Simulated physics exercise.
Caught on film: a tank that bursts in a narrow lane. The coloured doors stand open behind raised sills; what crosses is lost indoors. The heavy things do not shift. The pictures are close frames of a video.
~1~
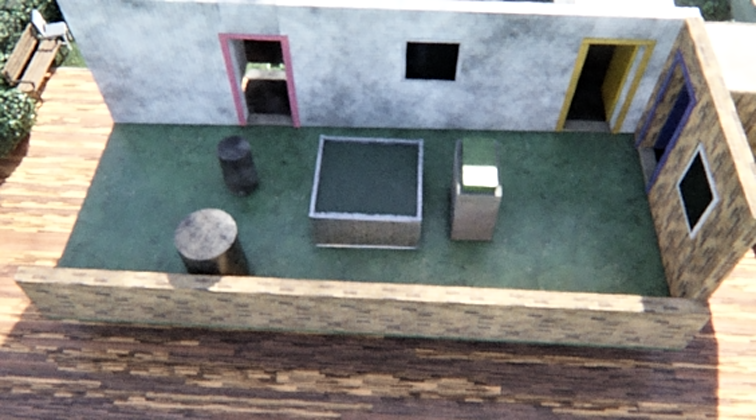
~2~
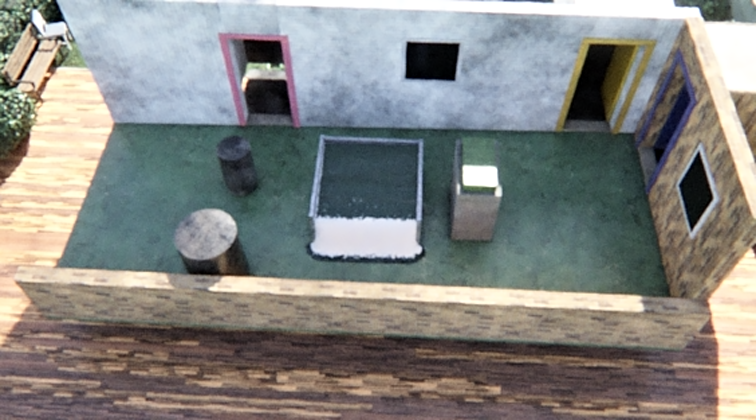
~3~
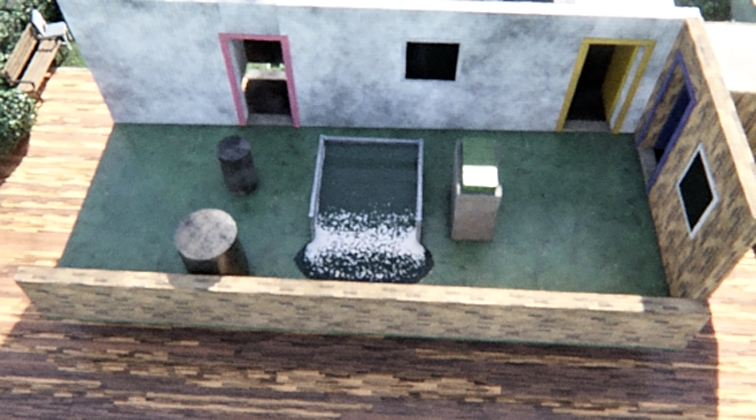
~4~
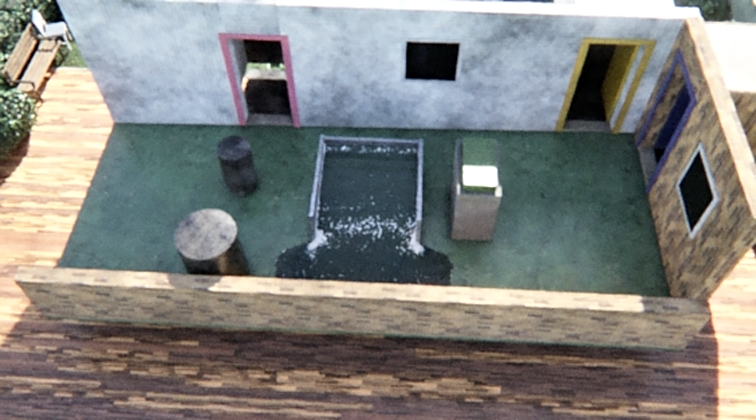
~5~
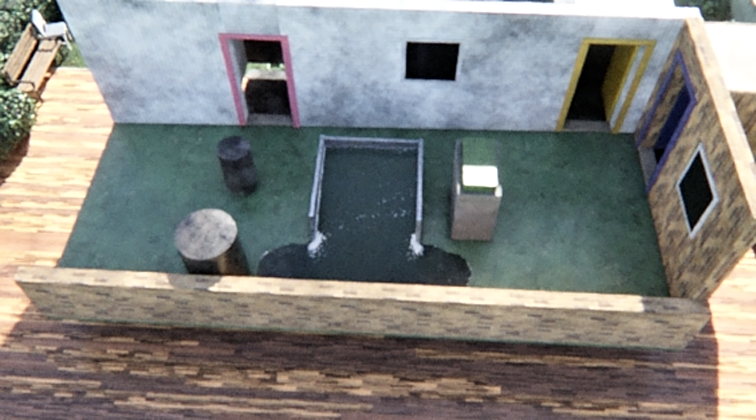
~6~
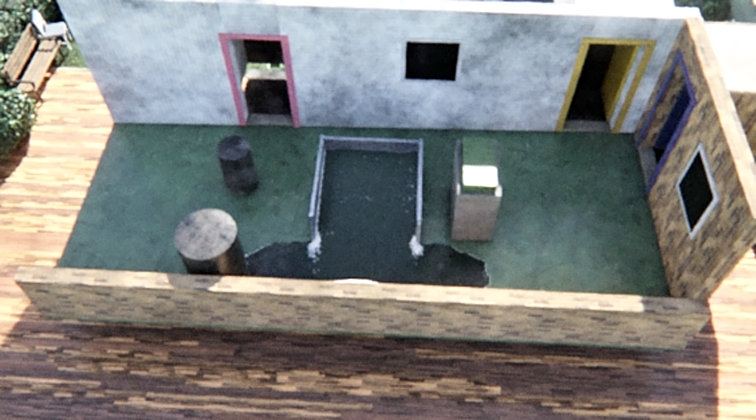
In a walled lane with a green floor and open coloured doorways, the front of a square water tank burst open, and dark water poured out toward the near wall and spread left and right.
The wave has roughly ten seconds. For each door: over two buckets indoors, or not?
In the end: The yellow door takes more than that; the pink door takes more than that; the blue door stays under that.
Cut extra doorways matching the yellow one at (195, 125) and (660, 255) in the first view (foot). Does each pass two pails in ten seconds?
As listed: Stays under, passes that mark.
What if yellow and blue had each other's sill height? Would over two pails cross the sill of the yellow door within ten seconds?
Then: Yellow door keeps below it.
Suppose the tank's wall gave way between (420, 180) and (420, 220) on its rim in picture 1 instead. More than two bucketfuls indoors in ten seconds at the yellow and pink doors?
One by one: Yellow takes more; pink holds.
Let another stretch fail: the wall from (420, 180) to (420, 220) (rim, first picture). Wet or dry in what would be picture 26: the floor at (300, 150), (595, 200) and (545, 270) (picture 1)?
As listed: Under water, awash, wet.
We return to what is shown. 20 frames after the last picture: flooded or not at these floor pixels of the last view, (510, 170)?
At that place: No water.
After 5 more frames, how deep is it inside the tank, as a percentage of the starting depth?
Some 38 per cent.
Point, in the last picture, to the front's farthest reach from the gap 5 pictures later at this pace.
I would point to (127, 298).
A moment on, water covers 15 % of the floor; the yellow door not reached, the pink door not reached, the blue door not reached.
Next, water covers 40 % of the floor; the yellow door not reached, the pink door not reached, the blue door not reached.
Then, water covers 65 % of the floor; the yellow door not reached, the pink door under two buckets in, the blue door wet at the sill, nothing in.
Later, water covers 85 % of the floor; the yellow door over two buckets in, the pink door over two buckets in, the blue door wet at the sill, nothing in.
In the end, water covers 65 % of the floor; the yellow door over two buckets in, the pink door over two buckets in, the blue door wet at the sill, nothing in.
